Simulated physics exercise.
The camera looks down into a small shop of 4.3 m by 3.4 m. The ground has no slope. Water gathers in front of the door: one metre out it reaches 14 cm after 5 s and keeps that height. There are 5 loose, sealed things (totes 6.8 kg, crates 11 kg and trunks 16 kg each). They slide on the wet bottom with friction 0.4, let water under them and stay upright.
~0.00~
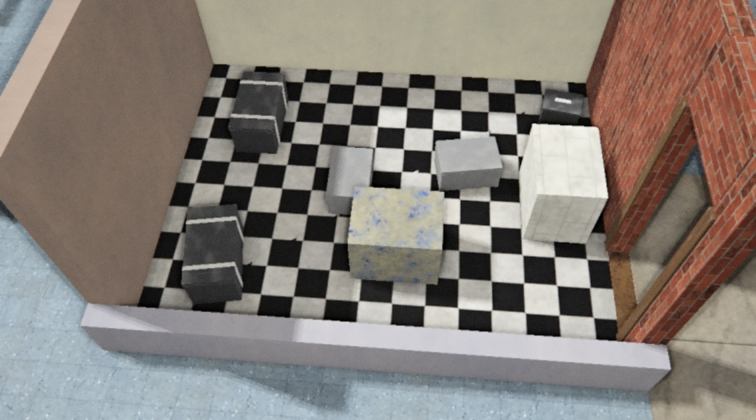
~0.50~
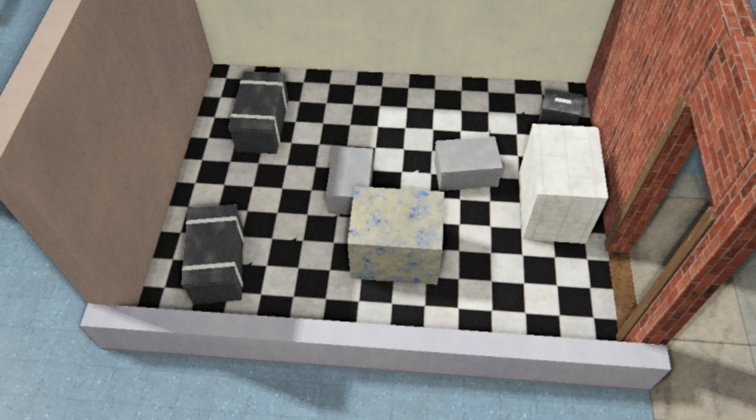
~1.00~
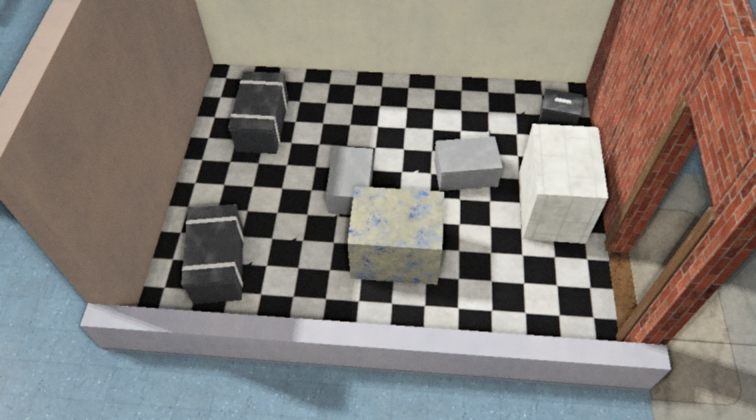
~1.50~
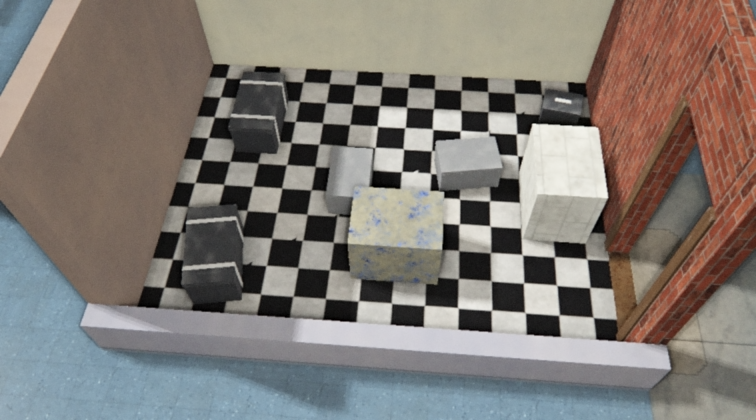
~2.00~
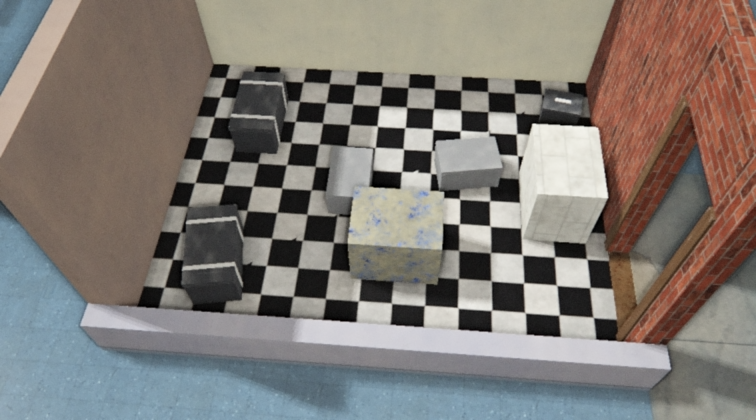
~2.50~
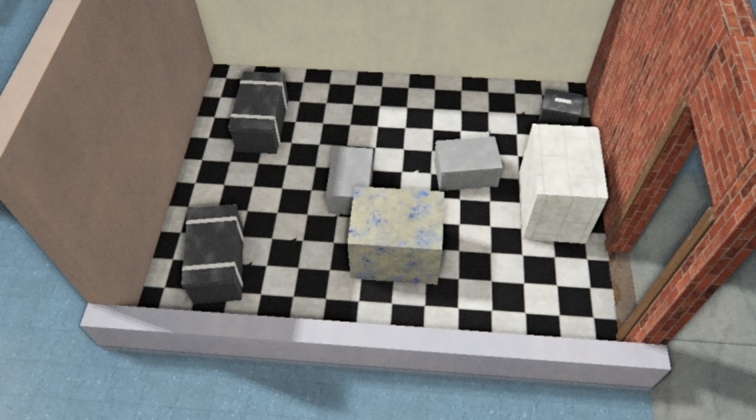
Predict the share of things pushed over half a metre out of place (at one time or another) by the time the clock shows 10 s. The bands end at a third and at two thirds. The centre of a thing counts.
That comes to less than a third.
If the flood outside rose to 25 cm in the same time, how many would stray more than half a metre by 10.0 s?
Then 3.
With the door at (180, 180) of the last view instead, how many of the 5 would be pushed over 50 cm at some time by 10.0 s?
Then 1.
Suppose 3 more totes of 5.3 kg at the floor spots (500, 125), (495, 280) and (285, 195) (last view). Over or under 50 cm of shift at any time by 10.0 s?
In that order: Less, more, less.
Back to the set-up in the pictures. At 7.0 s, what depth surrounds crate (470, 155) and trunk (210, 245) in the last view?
About 2 and 2 cm.
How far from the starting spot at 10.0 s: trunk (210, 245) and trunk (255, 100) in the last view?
In that order: 30 cm, 0 cm.
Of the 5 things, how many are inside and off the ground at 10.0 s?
0 of them.
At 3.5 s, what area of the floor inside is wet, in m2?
About 1.0 m2.
After 3.5 s 0 of 5 are over 50 cm from their spots; 0 afloat.
After 4.5 s 0 of 5 are over 50 cm from their spots; 0 afloat.
After 7.0 s 0 of 5 are over 50 cm from their spots; 0 afloat.
After 10.0 s 0 of 5 are over 50 cm from their spots, and 0 have been at some point; 0 afloat.
